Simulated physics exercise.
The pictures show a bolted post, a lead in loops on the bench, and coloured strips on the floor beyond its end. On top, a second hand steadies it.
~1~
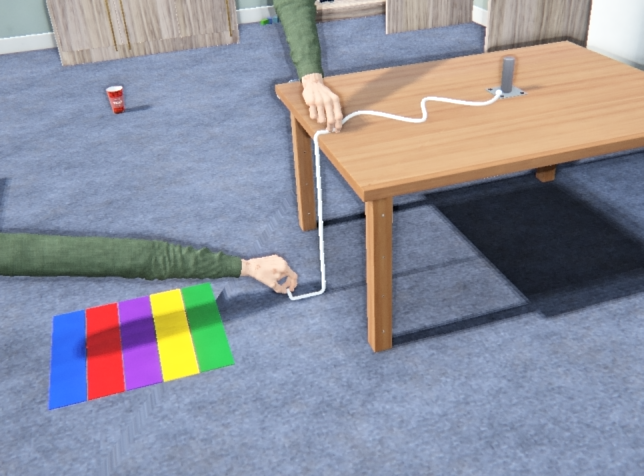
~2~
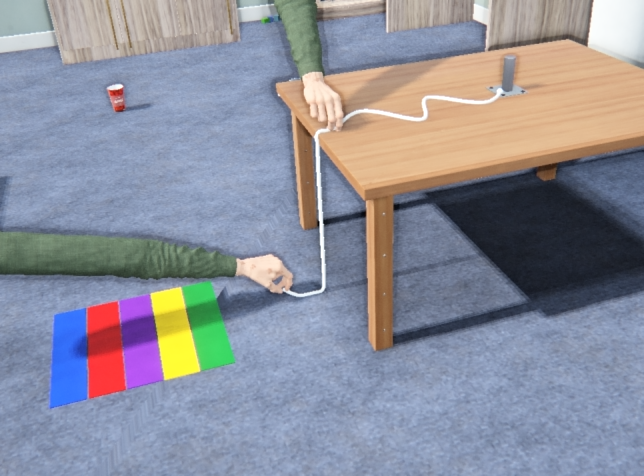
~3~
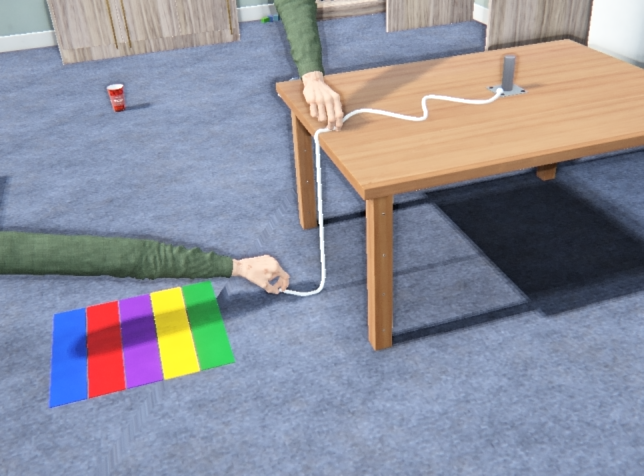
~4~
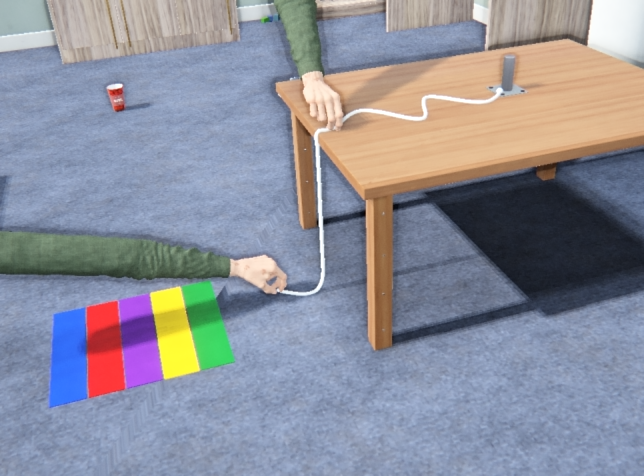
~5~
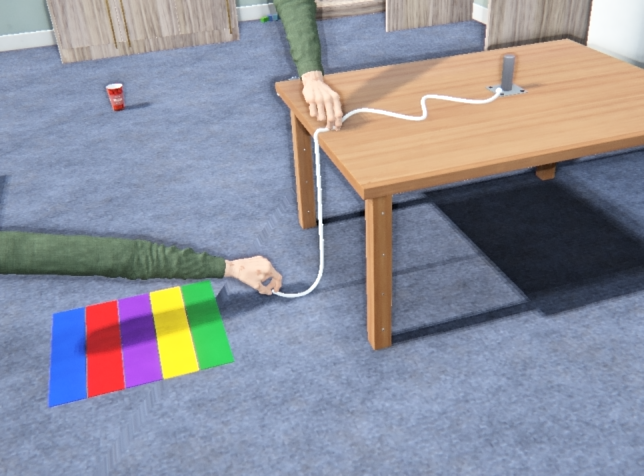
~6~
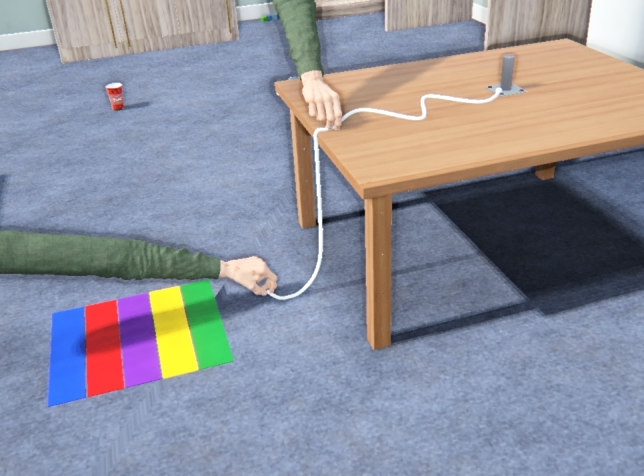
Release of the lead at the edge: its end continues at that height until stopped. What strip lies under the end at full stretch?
The blue one.
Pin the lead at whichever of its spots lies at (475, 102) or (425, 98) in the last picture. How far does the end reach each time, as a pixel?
Per try (px): (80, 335), (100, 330).
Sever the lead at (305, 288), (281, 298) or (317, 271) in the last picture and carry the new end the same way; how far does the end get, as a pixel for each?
Try by try, the places come out as (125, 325), (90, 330) and (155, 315).
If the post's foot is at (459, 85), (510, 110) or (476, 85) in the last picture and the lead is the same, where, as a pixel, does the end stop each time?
Try by try: (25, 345), (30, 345) and (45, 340).
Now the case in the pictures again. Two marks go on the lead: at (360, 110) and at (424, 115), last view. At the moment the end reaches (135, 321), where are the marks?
Roughly (312, 145) for the first and (371, 116) for the second.
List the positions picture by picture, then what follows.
In the first picture, end (288, 290); green (213, 351); yellow (178, 360); purple (142, 368); red (105, 377); blue (68, 386).
In the second picture, end (284, 289); lead through (486, 103) (424, 104) (387, 114) (333, 129) (320, 200) (324, 268).
In the third picture, end (280, 290).
In the fourth picture, end (278, 290); lead through (485, 102) (424, 104) (386, 114) (333, 129) (320, 200) (323, 267).
In the fifth picture, end (272, 291).
In the sixth picture, end (268, 291); lead through (484, 102) (423, 103) (385, 113) (332, 128) (320, 199) (318, 267).
Soon after, end near (135, 321); over purple.
After that, end near (91, 331); over red.
At the stop, end near (65, 337); over blue. It halts on the blue strip.
